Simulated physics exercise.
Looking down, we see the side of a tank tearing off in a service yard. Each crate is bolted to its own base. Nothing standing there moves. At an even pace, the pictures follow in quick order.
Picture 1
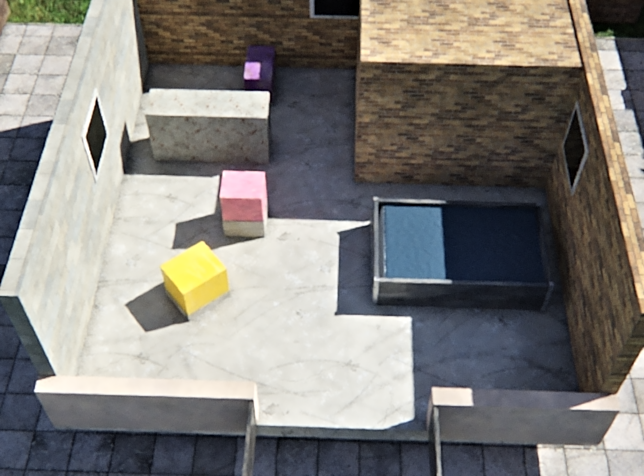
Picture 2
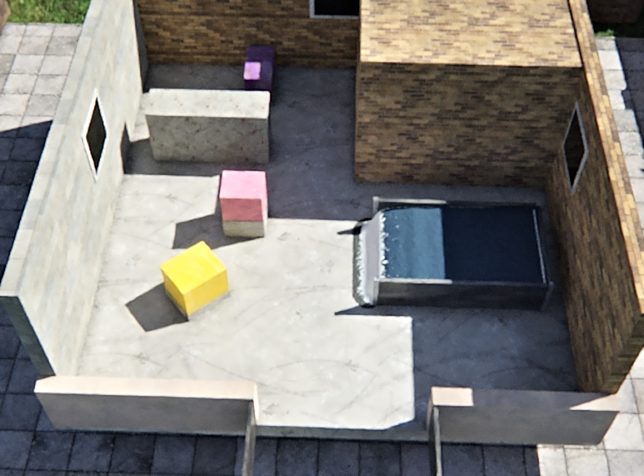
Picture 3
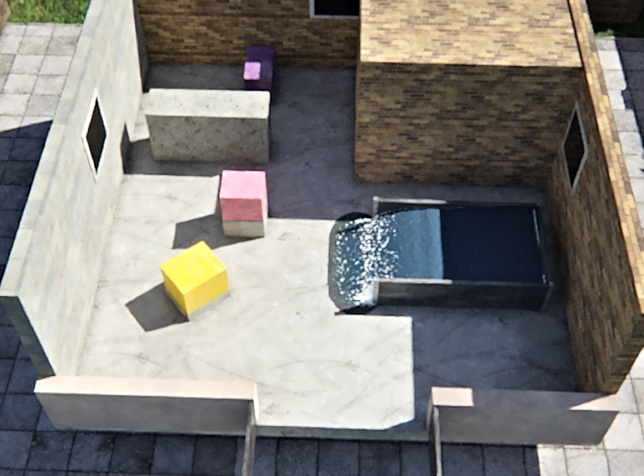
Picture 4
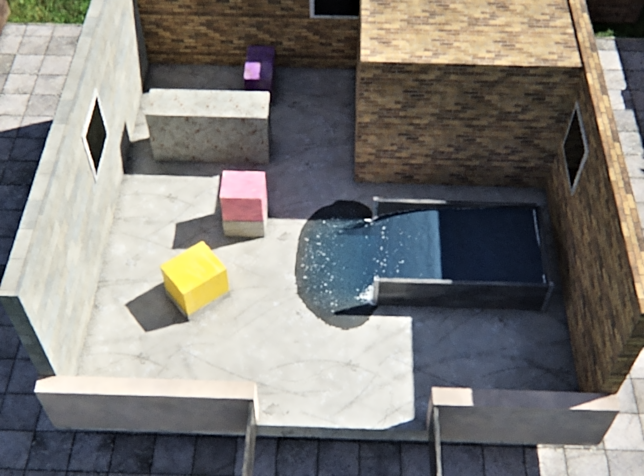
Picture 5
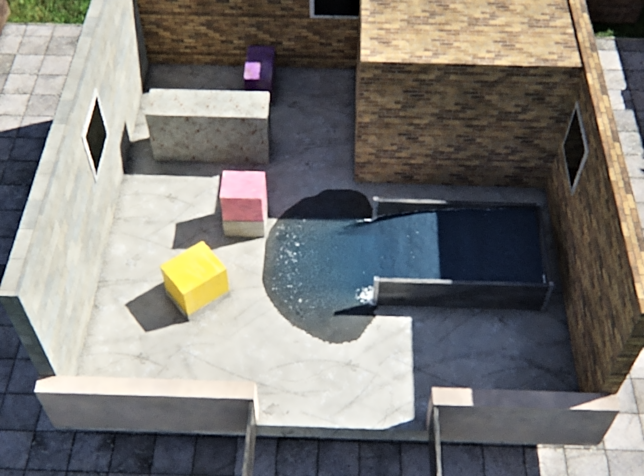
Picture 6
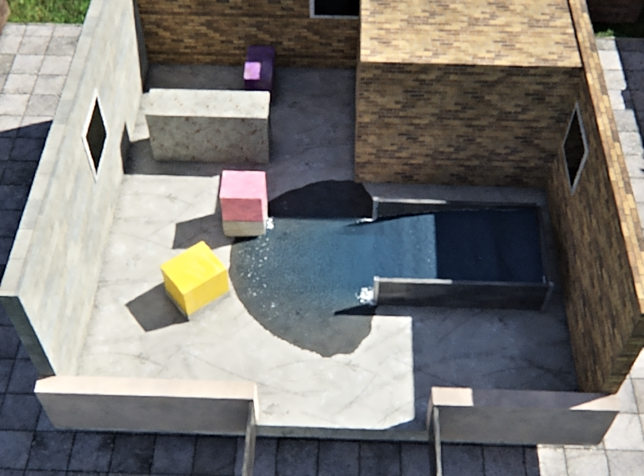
An open tank of dark water in a walled yard lost its left side, and the water poured out leftward, spreading across the pale floor in a widening pool that reached the pink block.
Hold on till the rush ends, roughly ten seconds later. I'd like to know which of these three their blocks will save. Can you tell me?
Sure: The yellow crate does get wet; the pink crate comes through dry; the purple crate does get wet.
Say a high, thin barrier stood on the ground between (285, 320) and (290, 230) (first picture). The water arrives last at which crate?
Looks like the yellow crate.
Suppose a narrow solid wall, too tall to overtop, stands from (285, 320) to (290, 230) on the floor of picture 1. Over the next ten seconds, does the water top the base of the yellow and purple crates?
In that case the yellow crate is left dry, while the purple crate is flooded.
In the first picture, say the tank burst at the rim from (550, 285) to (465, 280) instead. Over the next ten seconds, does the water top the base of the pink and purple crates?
My take: The pink crate stays clear, while the purple crate stays clear.
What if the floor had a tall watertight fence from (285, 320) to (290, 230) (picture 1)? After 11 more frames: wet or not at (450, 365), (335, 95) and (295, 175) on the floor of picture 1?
First unwetted, then unwetted, then inundated.
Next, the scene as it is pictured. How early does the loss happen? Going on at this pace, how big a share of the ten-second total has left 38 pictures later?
I get 25 percent.
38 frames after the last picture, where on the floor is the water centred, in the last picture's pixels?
Close to (247, 244), I reckon.
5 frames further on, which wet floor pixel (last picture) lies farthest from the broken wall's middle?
Close to (110, 236).
A moment on, water covers 30 % of the floor; the yellow crate water round its plinth, the pink crate water round its plinth, the purple crate not reached.
Next, water covers 40 % of the floor; the yellow crate water round its plinth, the pink crate water round its plinth, the purple crate not reached.
Then, water covers 55 % of the floor; the yellow crate water round its plinth, the pink crate water round its plinth, the purple crate water round its plinth.
Later, water covers 70 % of the floor; the yellow crate water round its plinth, the pink crate water round its plinth, the purple crate water round its plinth.
In the end, water covers 95 % of the floor; the yellow crate was topped, the pink crate stayed above the water, the purple crate was topped.
